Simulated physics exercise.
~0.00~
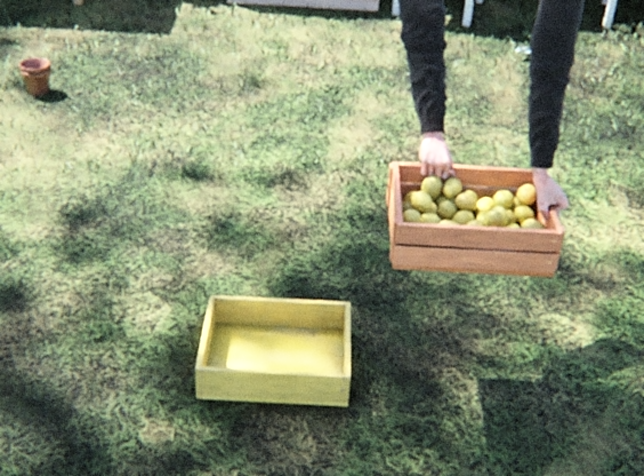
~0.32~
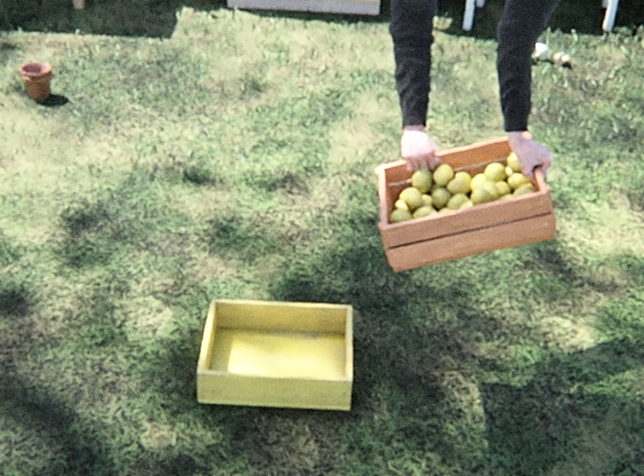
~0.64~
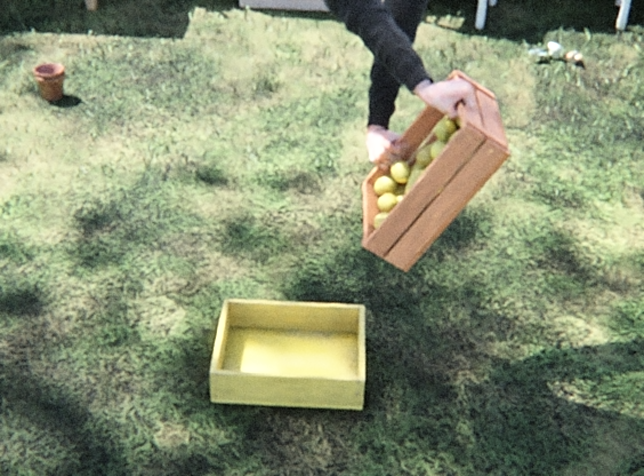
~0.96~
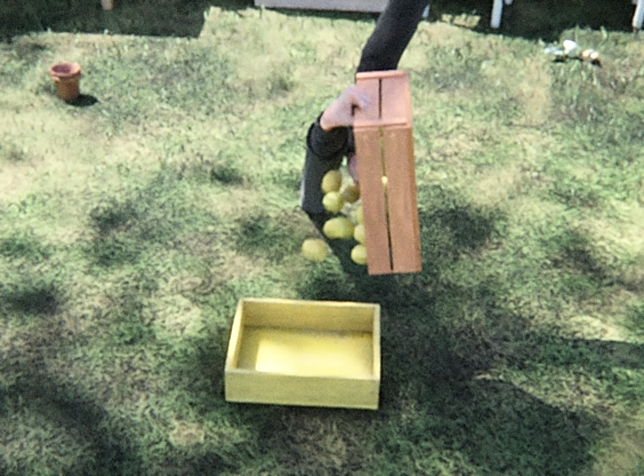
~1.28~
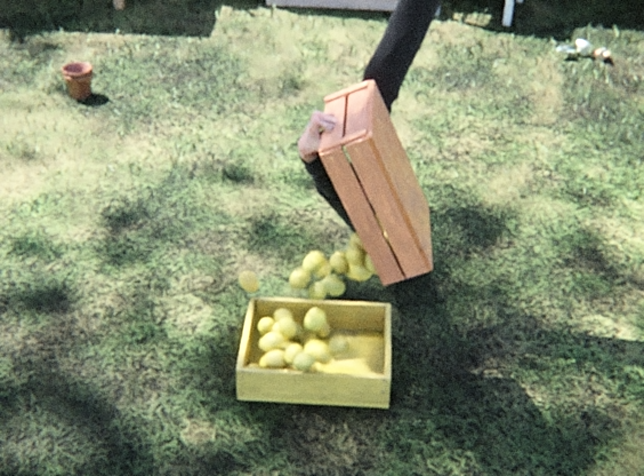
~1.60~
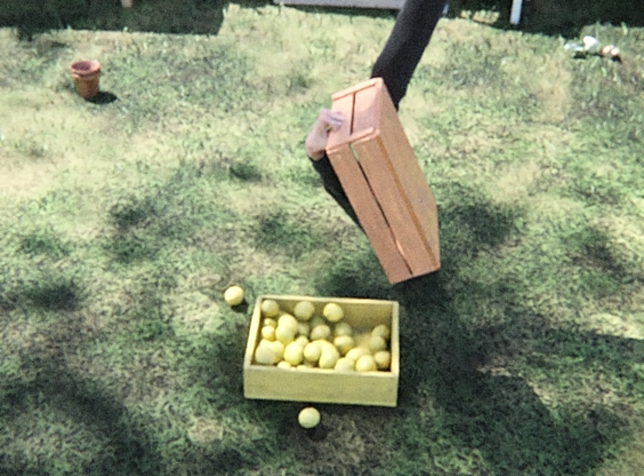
Hands tipping an orange wooden box of lemons over a yellow box on grass, most landing inside and two lying outside.
